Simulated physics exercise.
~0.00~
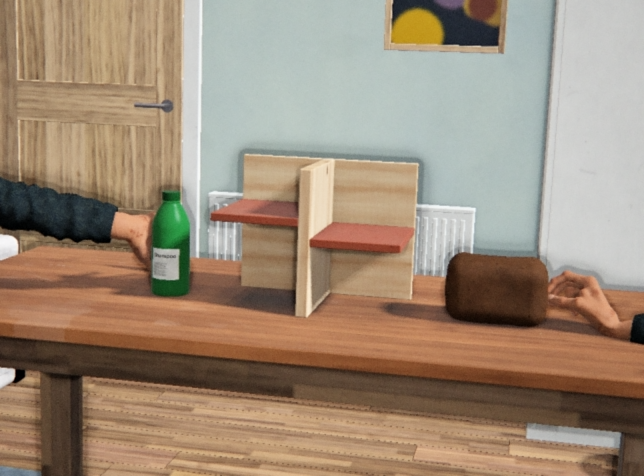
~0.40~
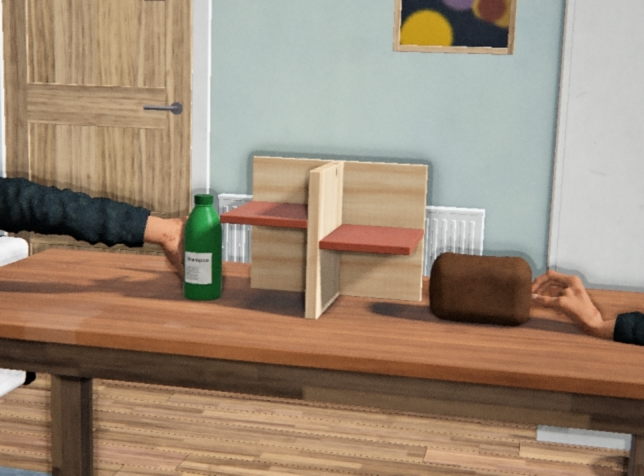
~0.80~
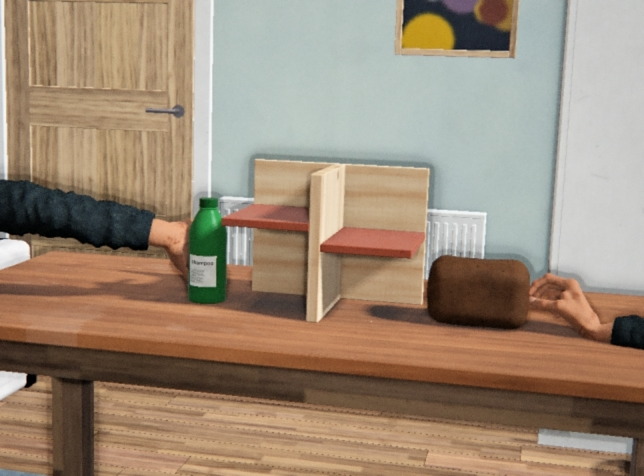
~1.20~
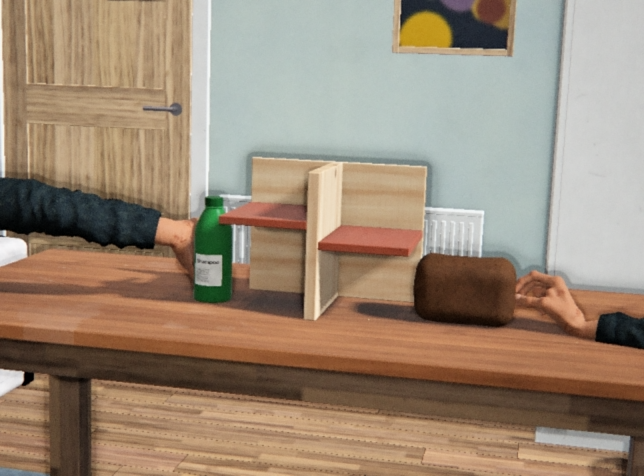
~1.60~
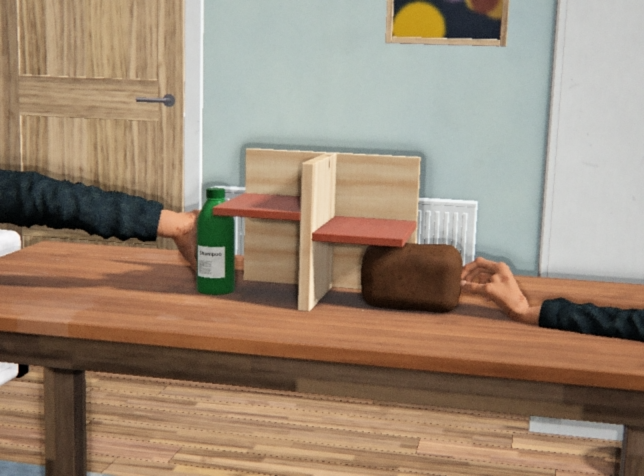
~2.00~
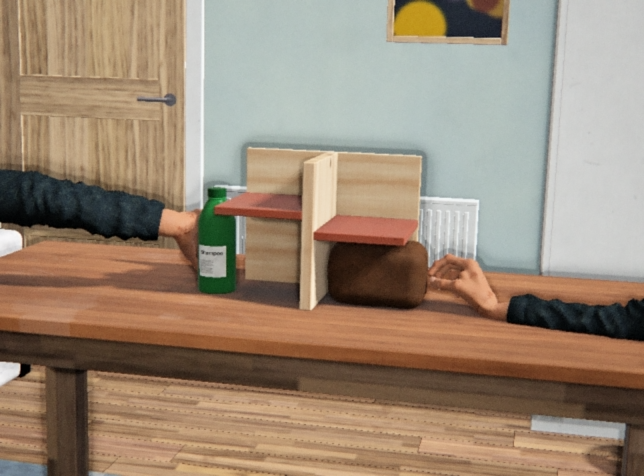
Brown loaf sliding left under a low red shelf, pushed by a hand, while a hand-pushed green bottle stops upright at the opposite shelf.
